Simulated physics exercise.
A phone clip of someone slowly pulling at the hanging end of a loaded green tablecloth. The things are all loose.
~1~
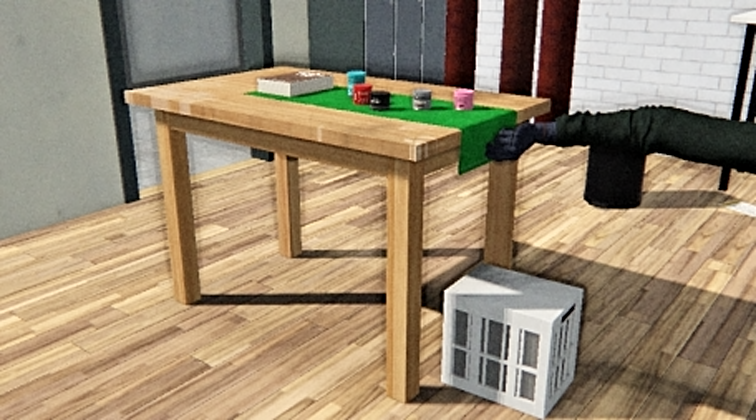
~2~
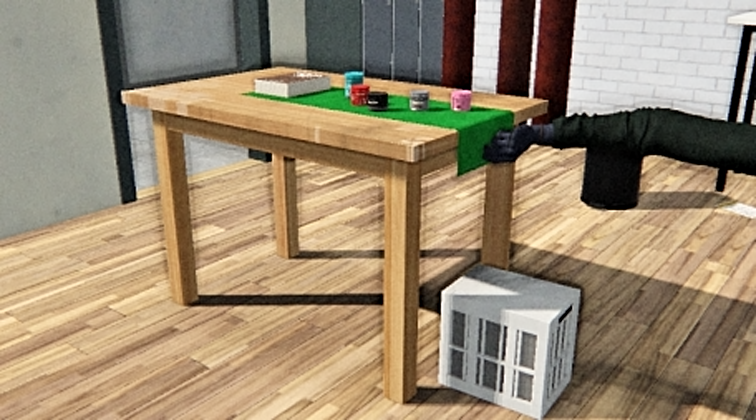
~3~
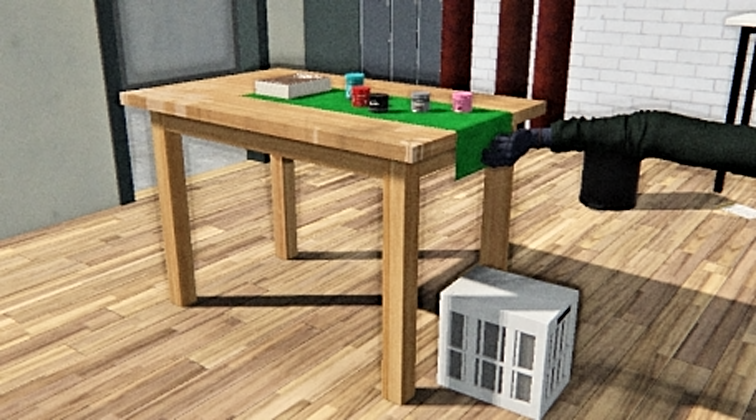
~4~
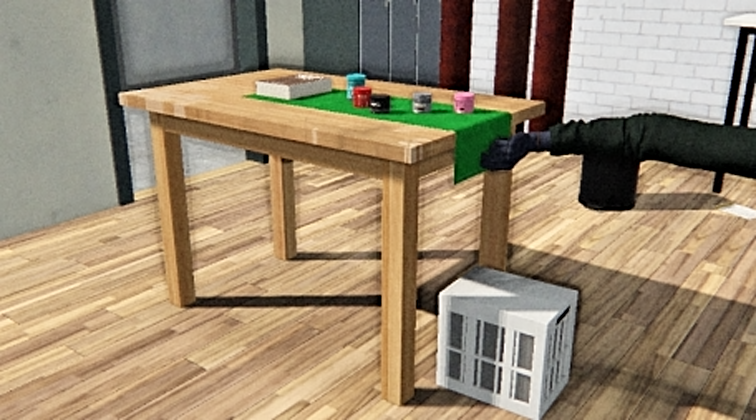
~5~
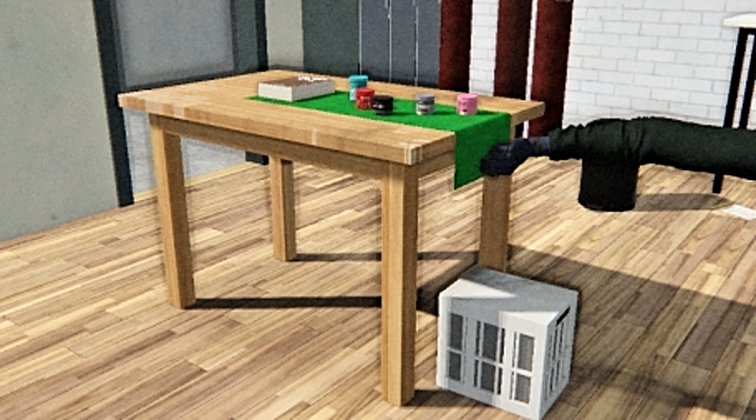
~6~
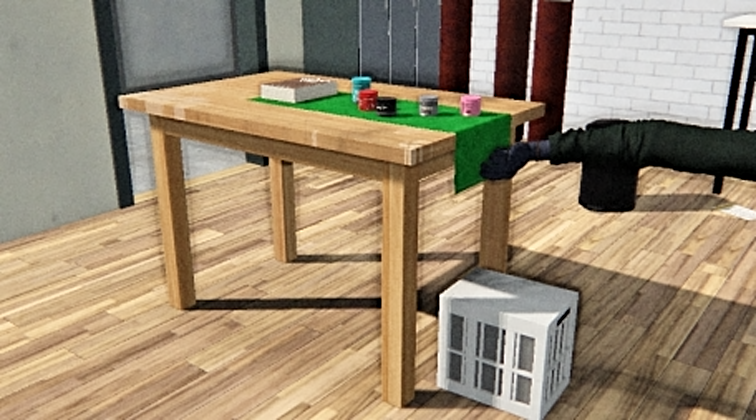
A dark-sleeved arm with a gloved hand reaches in from the right to the hanging end of a green cloth on a wooden table, seen from slightly above in a wood-floored room. Turquoise, red, black, grey and pink pots stand on the cloth, with a whitish box behind them at left and a white crate below right. The hand draws the cloth slightly down, and the pots shift a little rightward with it.
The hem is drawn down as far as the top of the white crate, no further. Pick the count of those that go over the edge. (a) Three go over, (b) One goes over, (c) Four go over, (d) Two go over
Option a: Three go over.
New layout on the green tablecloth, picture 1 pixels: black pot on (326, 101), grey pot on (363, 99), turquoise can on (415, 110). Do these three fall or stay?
The black pot remains up; the grey pot does not fall; the turquoise can goes over.
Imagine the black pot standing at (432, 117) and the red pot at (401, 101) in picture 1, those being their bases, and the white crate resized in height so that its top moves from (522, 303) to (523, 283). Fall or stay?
Result: Black pot gone, red pot still there.
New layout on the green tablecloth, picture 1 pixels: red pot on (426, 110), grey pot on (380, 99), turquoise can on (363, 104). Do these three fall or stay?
Red pot: Goes. Grey pot: Stays. Turquoise can: Stays.
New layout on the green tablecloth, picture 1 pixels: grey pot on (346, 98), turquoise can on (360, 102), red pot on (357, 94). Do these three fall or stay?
As for the grey pot, it stays aboard; the turquoise can stays aboard; the red pot stays aboard.
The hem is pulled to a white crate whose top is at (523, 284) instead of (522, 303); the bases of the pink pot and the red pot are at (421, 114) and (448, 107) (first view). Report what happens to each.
Observed: Pink pot departs; red pot departs.
Early on, hem near (482, 228); pink pot gone.
Midway, hem near (481, 271); pink pot and grey pot gone.
Near the end, hem on the crate; pink pot, grey pot and black pot gone.
Finally, hem on the crate; pink pot, grey pot and black pot gone. The count of fallen things is three.
